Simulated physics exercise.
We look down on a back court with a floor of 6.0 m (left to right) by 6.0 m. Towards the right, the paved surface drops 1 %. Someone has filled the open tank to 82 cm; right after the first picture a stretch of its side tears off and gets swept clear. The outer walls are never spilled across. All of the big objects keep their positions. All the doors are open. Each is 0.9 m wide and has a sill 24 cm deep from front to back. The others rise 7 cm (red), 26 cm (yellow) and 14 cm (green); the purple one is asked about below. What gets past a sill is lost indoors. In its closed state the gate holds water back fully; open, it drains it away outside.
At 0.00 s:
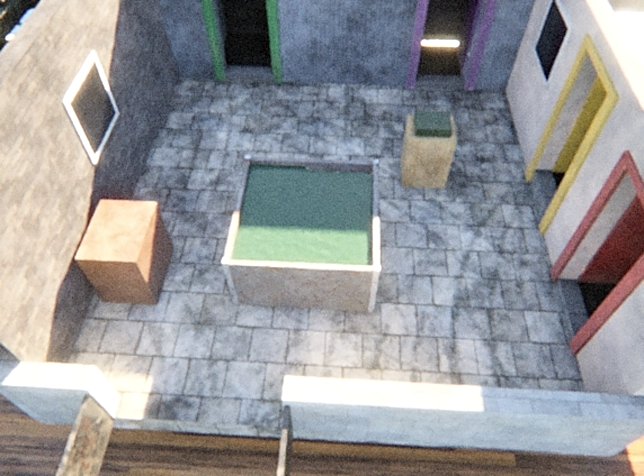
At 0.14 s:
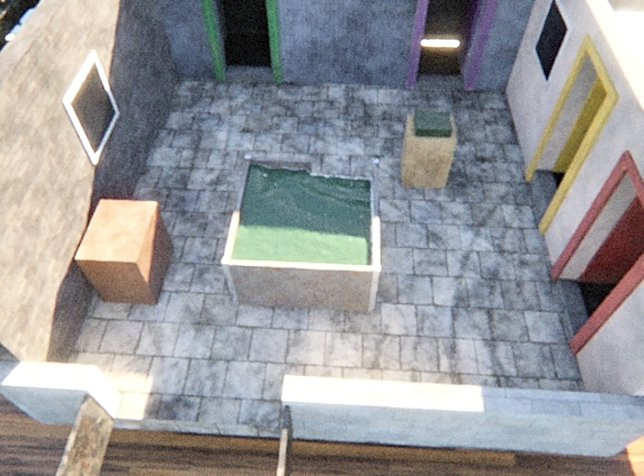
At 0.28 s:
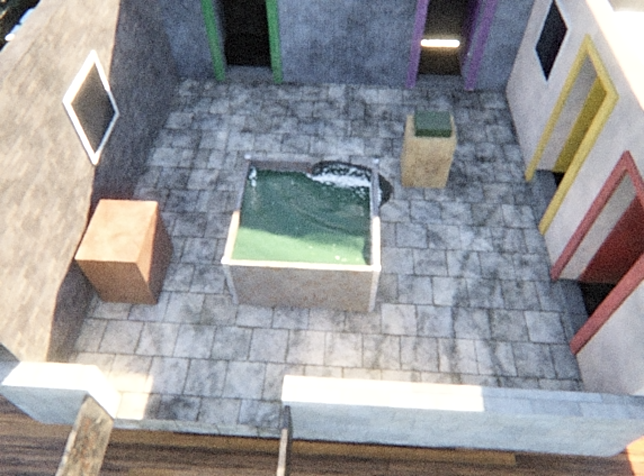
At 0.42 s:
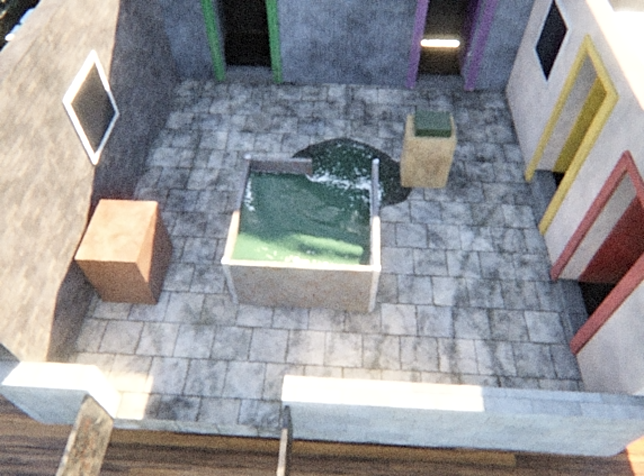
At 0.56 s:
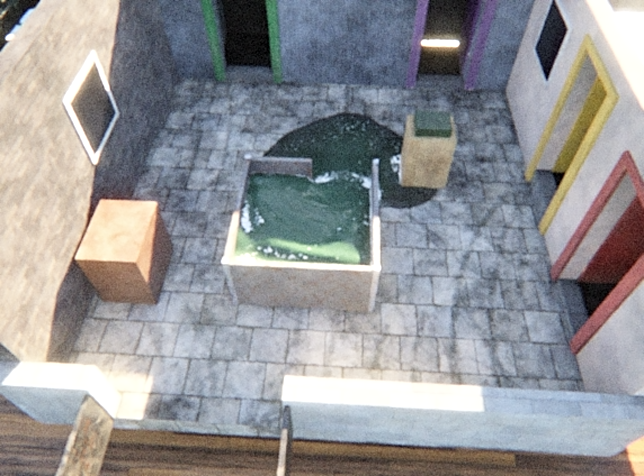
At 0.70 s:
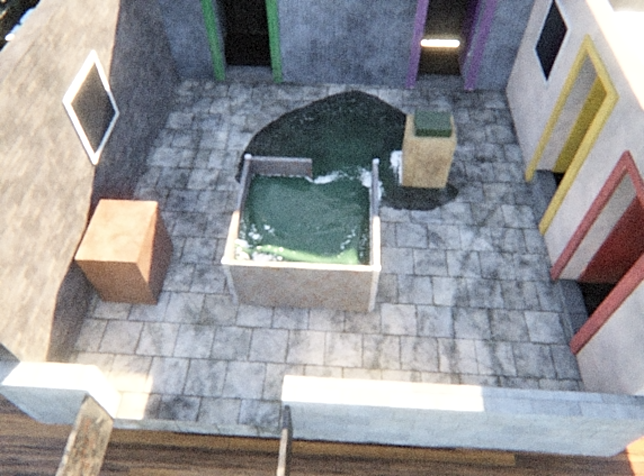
In a walled courtyard paved with grey stone, an open tank of green water sits full and still between an orange block and a tan one. Its surface churns as water pours out through the far side, then spreads across the paving behind it and around the tan block in a widening dark pool.
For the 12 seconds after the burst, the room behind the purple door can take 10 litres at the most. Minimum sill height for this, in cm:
21 cm, roughly.
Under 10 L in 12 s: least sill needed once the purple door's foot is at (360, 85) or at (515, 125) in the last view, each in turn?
First place around 31 cm, second around 20 cm.
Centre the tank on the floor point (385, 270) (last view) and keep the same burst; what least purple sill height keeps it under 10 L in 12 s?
You'd need some 12.0 cm.
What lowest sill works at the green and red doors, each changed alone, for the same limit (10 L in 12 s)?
About 12.5 cm at green and 7.5 cm at red.
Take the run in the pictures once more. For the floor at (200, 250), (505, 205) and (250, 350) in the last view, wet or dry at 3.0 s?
Listed order - unwetted, soaked through, unwetted.
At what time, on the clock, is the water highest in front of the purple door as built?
Roughly 1.6 s.
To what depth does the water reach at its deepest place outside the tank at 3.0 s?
32 cm.
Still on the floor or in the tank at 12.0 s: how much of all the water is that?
About 86 %.
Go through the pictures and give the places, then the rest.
The open tank at (307, 213) is whole and still, 82 cm deep; the purple door at (450, 37) is dry, in the first frame.
The front is at a hidden place, 0.3 m from the gap on the far side; 0.2 m2 of floor is wet, 82 cm left at the back, in the second frame.
The front is at a hidden place, 0.9 m from the gap on the far side; 0.9 m2 of floor is wet, 82 cm left at the back, in the third frame.
Water pours out on the far side and has run 1.4 m, to (334, 143); about 8 cm deep outside, 76 cm at the back, in the fourth frame.
Water pours out on the far side and has run 2.1 m, to (339, 117); about 6 cm deep outside, 68 cm at the back, in the fifth frame.
The gap is on the far side, the front 2.7 m out at (357, 94); the back of the open tank holds 71 cm; 1.1 m in a straight line remain to the purple door at (450, 37), in the sixth frame.
After 1.4 s water covers 30 % of the floor, deepest (42 cm) near (351, 203); 21 cm at the purple door, 5 litres in over its 11 cm sill.
After 3.0 s water covers 40 % of the floor, deepest (32 cm) near (494, 91); 15 cm at the purple door, 59 litres in over its 11 cm sill.
After 12.0 s water covers 100 % of the floor, deepest (12 cm) near (507, 104); 8 cm at the purple door, 81 litres in over its 11 cm sill.
At the purple door as built, the water arrived by 1.1 s and peaked near 24 cm at 1.6 s.
Run again over the same 12 s with other heights there, 20 litres in over 18 cm, 4 litres over 24 cm. The limit of 10 litres is kept from about 21 cm up.
